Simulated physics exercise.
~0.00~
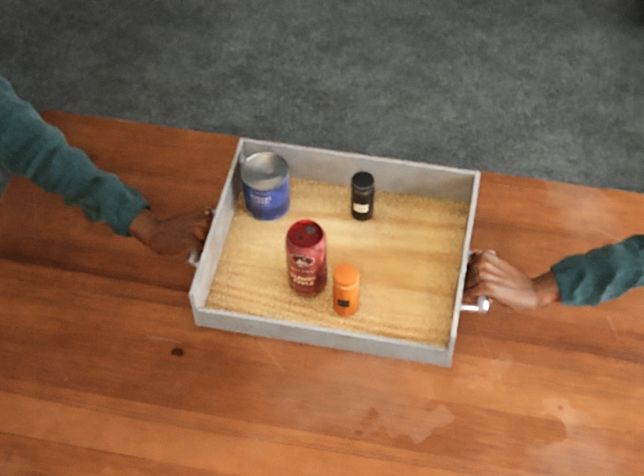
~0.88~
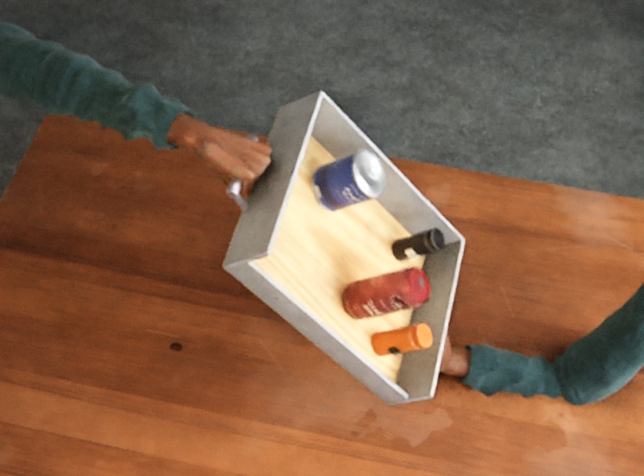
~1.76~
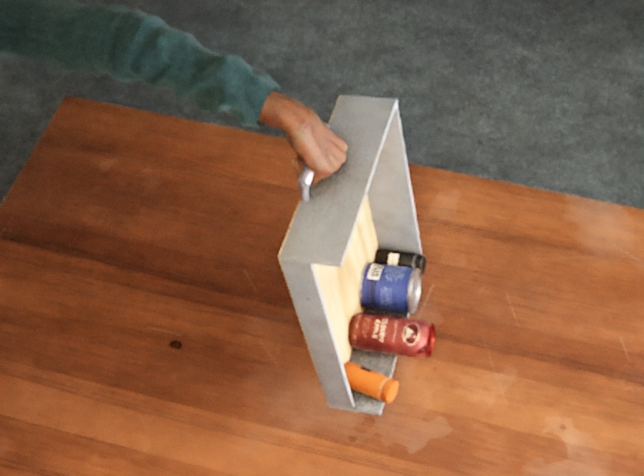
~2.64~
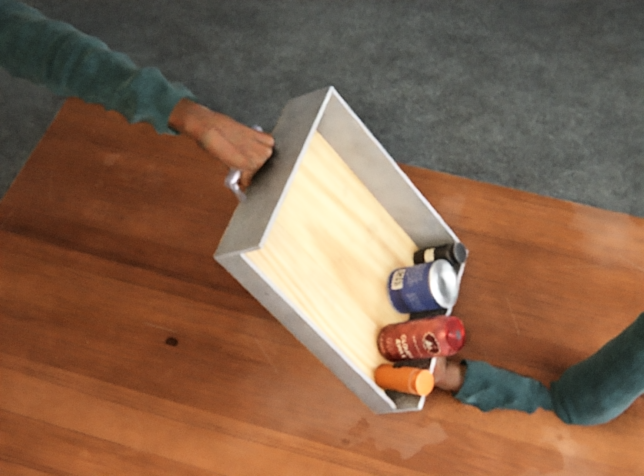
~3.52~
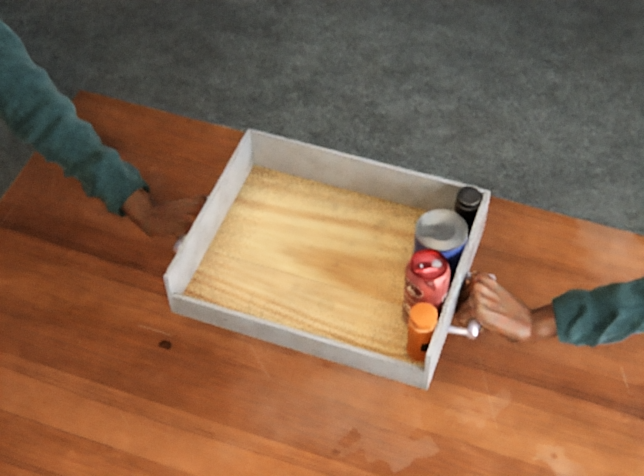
Two hands tip a crate steeply right, sliding four containers to that side, then level it.
